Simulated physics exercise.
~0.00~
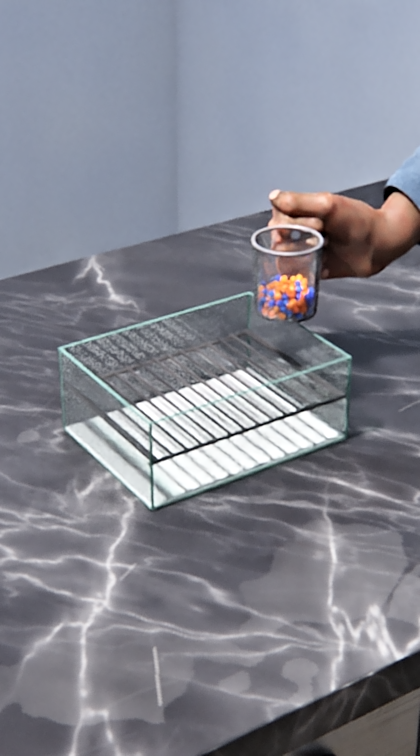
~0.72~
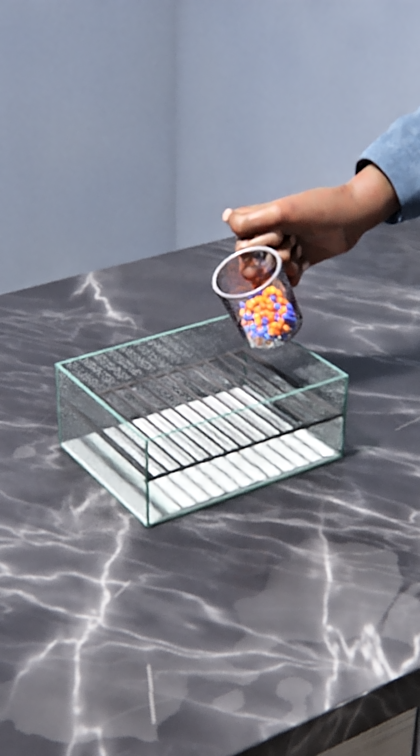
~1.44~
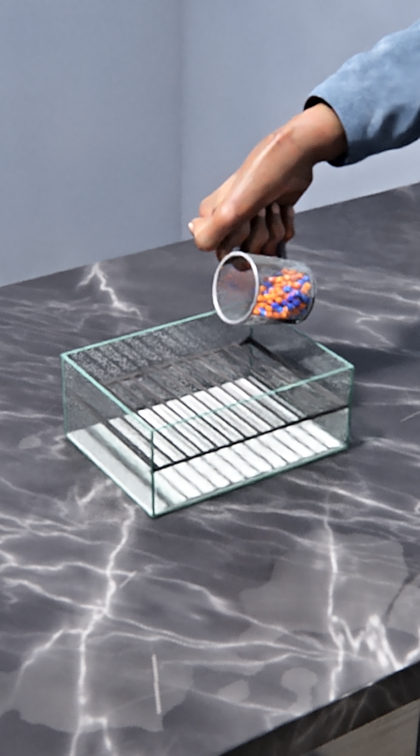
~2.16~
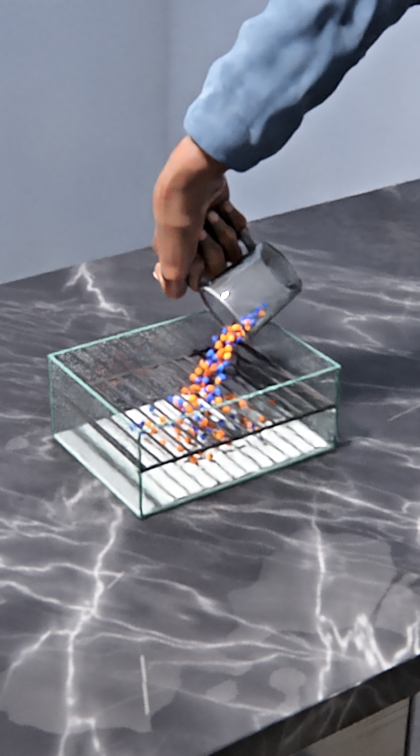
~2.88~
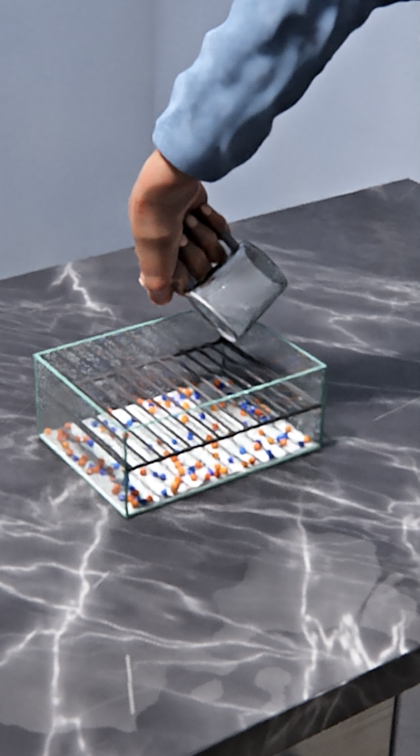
On a dark, white-veined marble counter against a plain blue-grey wall, seen from above at an angle by a slightly swaying camera, sits an open glass box with a white base and a rack of thin dark wires across it. At the right, a hand in a light blue sleeve holds a clear cup of small orange and blue pieces. The hand moves over the box and tips the cup onto its side. The pieces pour out in a stream and drop through the wires. The cup empties, and all the orange and blue pieces lie scattered beneath the rack.
